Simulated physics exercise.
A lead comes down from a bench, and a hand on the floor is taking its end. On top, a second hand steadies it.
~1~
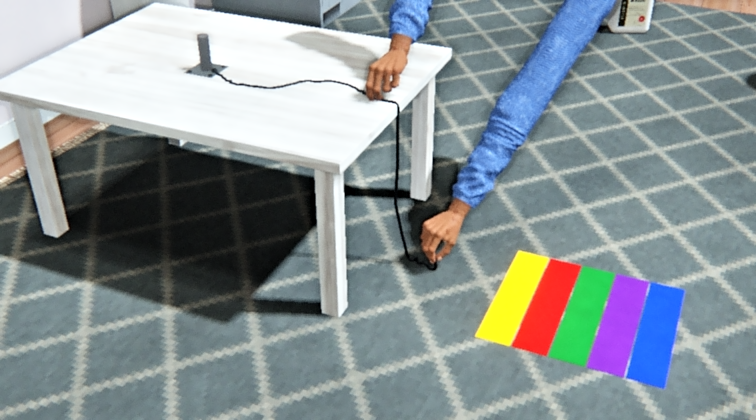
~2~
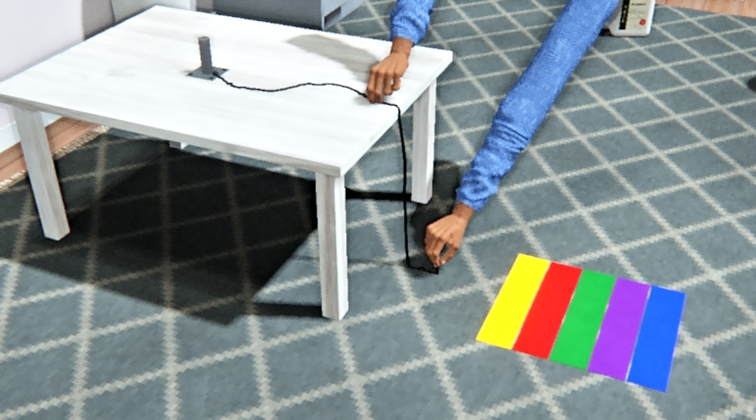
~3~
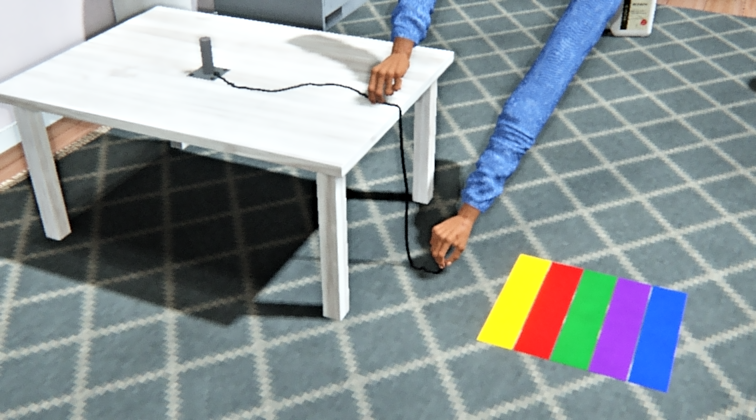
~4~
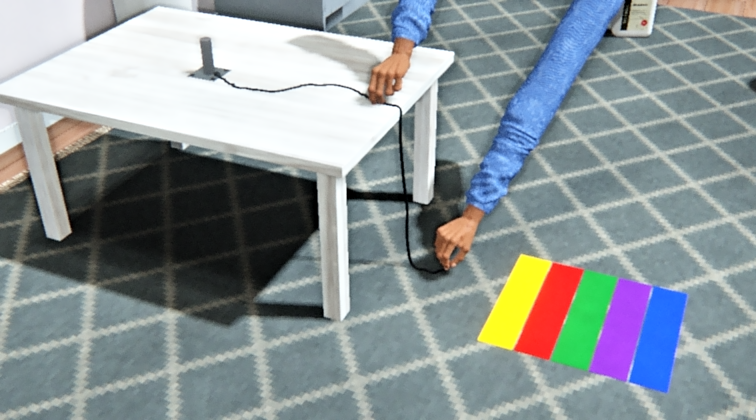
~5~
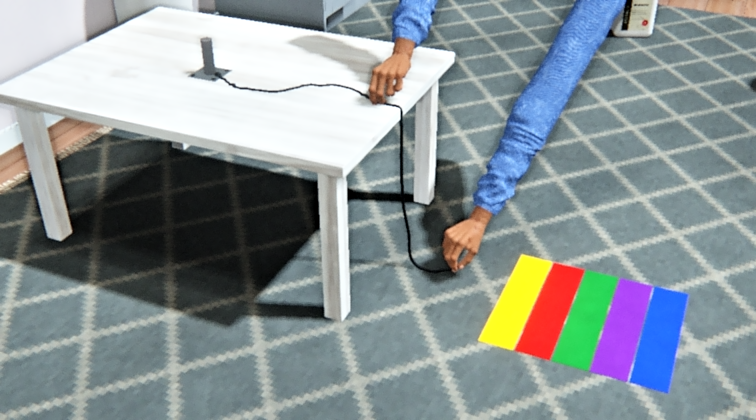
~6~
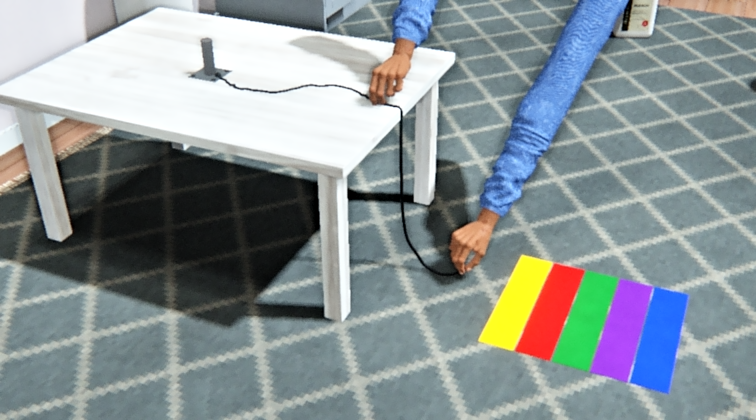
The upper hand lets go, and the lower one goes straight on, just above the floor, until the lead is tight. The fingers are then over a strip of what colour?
A green strip.
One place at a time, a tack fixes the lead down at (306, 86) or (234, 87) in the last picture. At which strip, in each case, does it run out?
Try 1: Red; try 2: Green.
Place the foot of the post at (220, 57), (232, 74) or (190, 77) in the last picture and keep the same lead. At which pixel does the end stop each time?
The first try gives (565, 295), the second (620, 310) and the third (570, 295).
Early on, end near (521, 284); over yellow.
Midway, end near (567, 295); over red.
At the end of the slack, end near (593, 302); over green. It gets as far as the green strip.
